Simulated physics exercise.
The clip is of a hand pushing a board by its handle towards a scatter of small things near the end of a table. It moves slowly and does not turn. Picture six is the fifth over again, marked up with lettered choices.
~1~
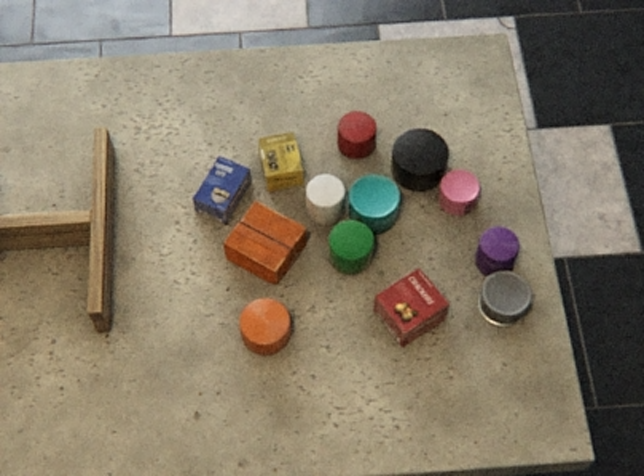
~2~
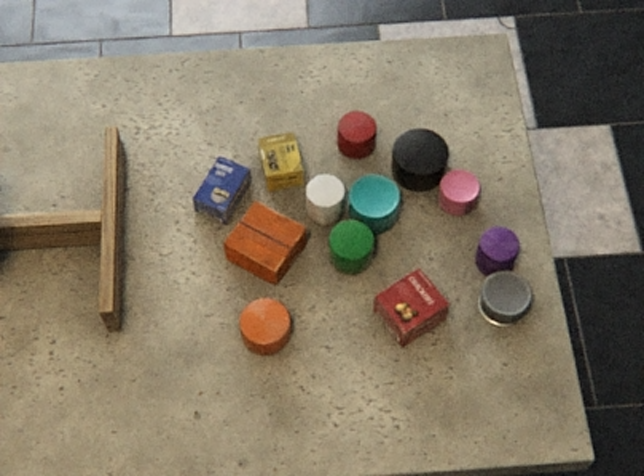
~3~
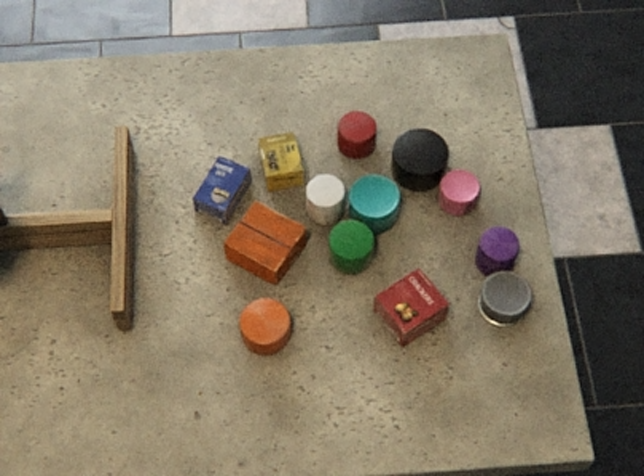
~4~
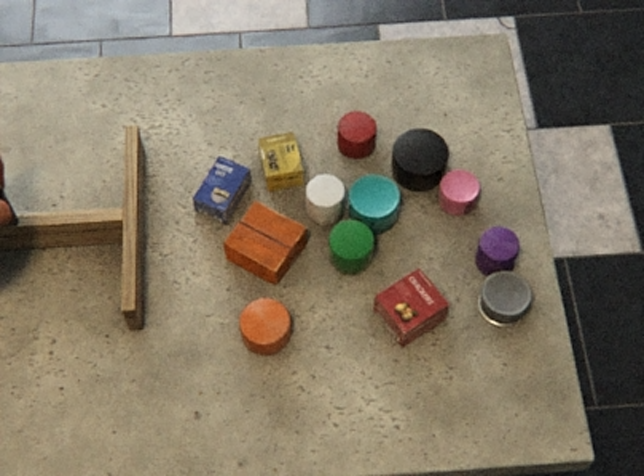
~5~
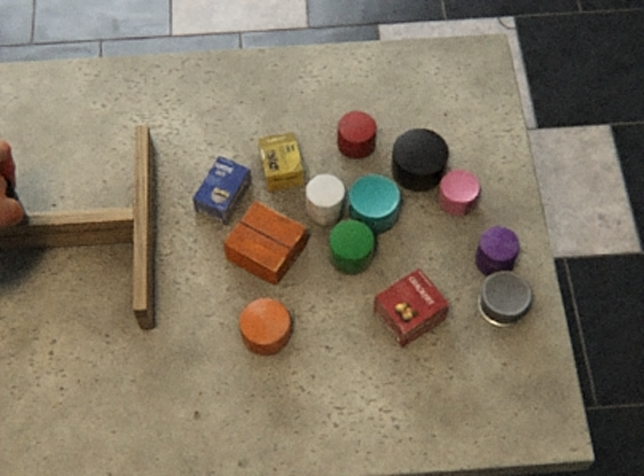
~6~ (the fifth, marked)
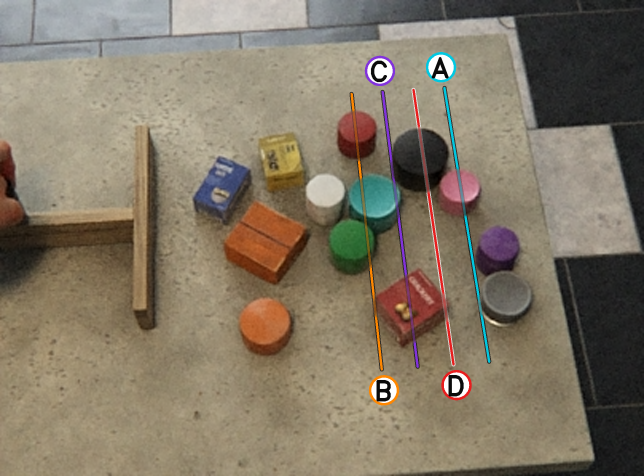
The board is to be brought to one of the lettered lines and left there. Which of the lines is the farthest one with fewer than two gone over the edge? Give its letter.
Stop at D.
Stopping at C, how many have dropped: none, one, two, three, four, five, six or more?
The count is none.
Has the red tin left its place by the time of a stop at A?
Yes.
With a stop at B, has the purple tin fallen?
No.
On the marked copy, A at (465, 215); B at (366, 221); C at (399, 219); D at (432, 217).
With D. Early on, board (245, 205); orange tin (278, 331); yellow box (307, 161).
Further on, board (349, 199); pink tub (488, 184); turquoise jar (452, 202).
At the end, board (430, 193); pink tub over the edge; turquoise jar (530, 197); one fallen.
As for the rest, A drops two; B is within the limit but short; C is within the limit but short.
